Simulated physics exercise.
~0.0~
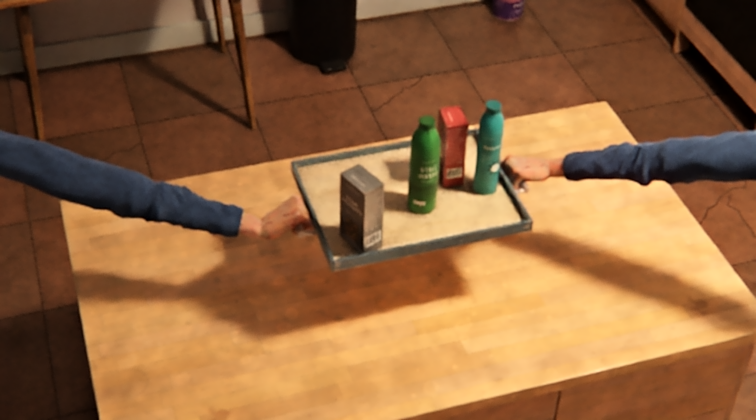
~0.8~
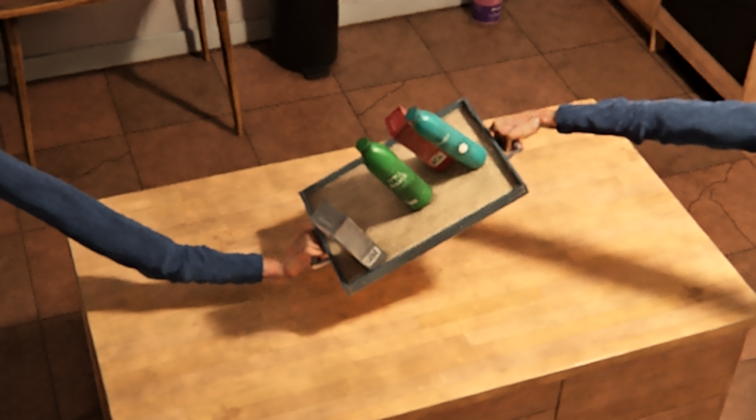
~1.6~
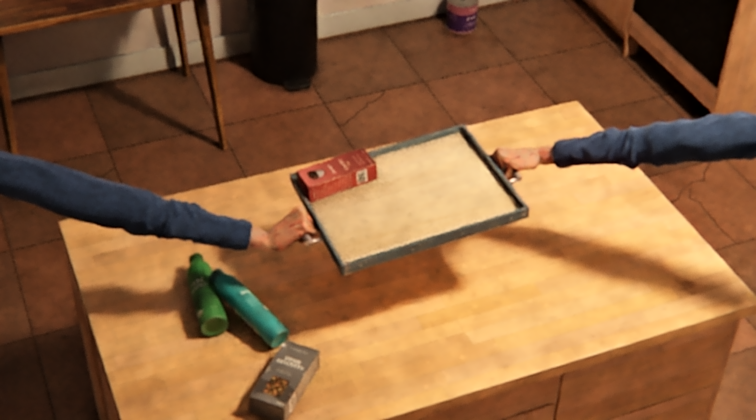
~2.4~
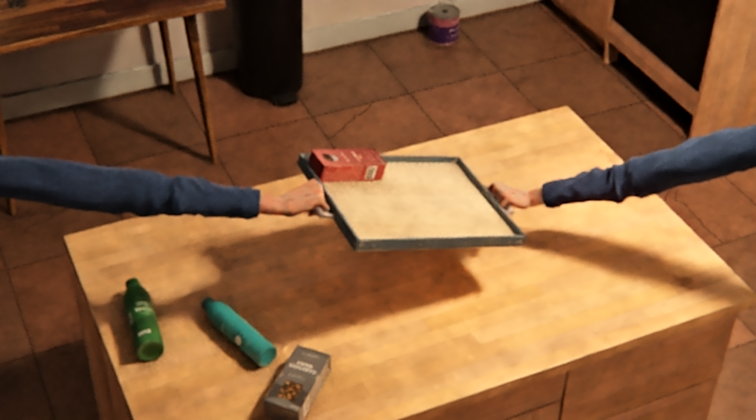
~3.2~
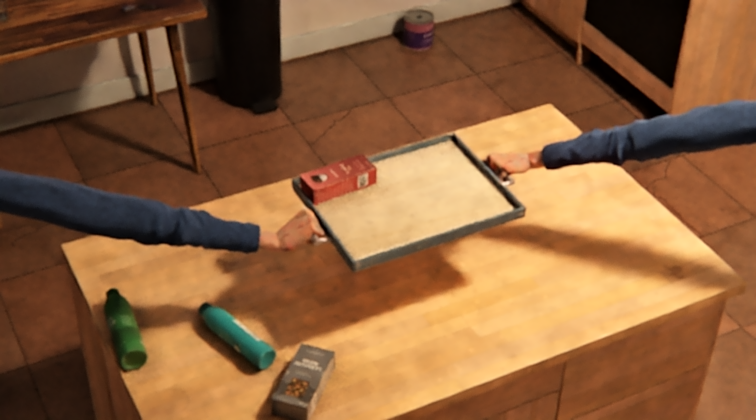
The video shows two hands tilting a tray of two bottles and two cartons above a wooden table, left edge down, then the other way and back to level. The bottles and grey carton topple onto the table, leaving the red carton lying on the tray.
